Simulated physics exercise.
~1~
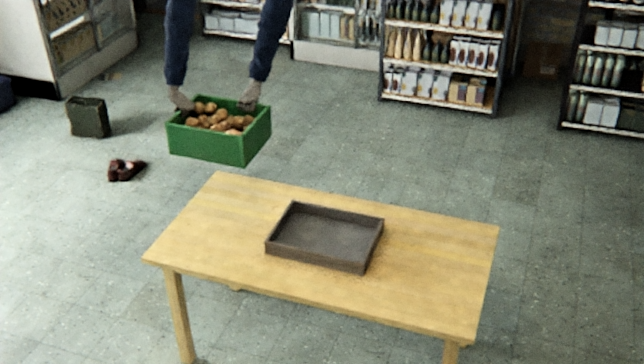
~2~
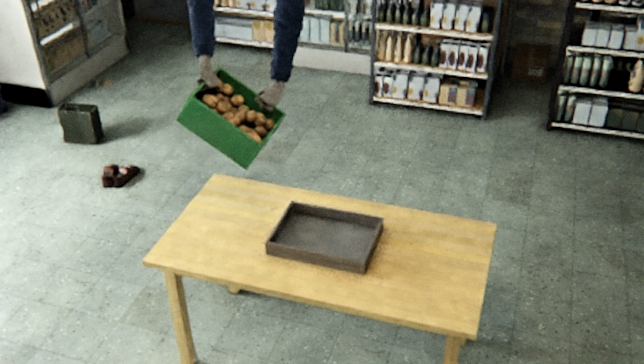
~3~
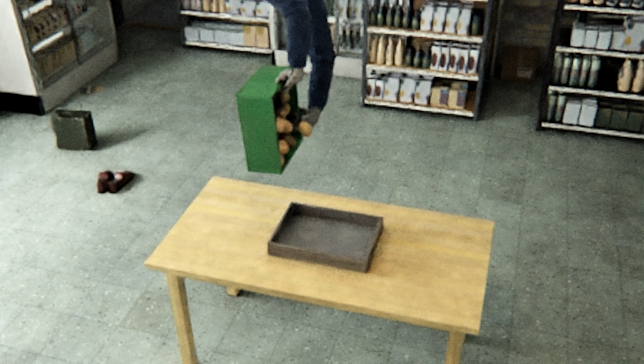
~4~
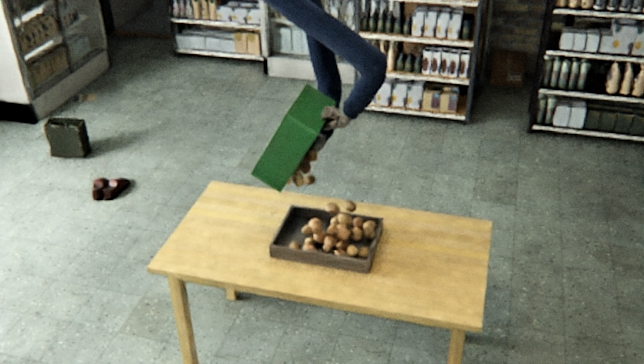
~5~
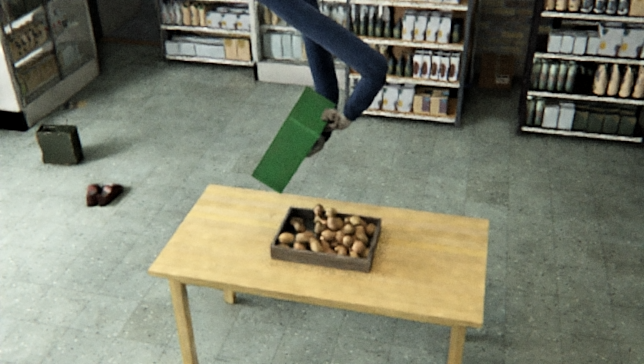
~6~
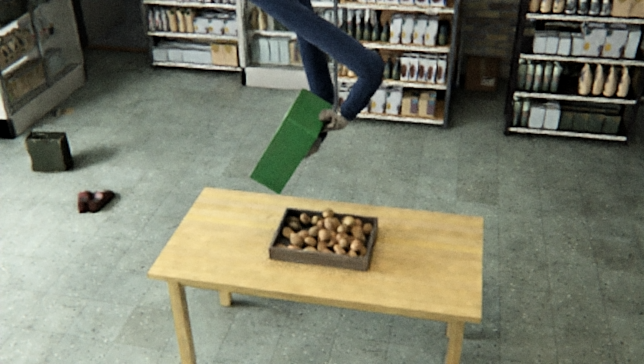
A green box full of loose brown potatoes is held by a person's two hands above a wooden table, in a shop-like room with grey tiled floor and stocked shelves behind, seen from above. An empty dark grey tray-like box sits on the table, and a dark container and small reddish-brown objects lie on the floor at left. The hands tilt the green box steadily to the right until it stands on its side, then further over. Potatoes tumble out into the grey box, piling up and settling. The green box stays tipped above, while the potatoes fill the grey box and none lie on the tabletop.
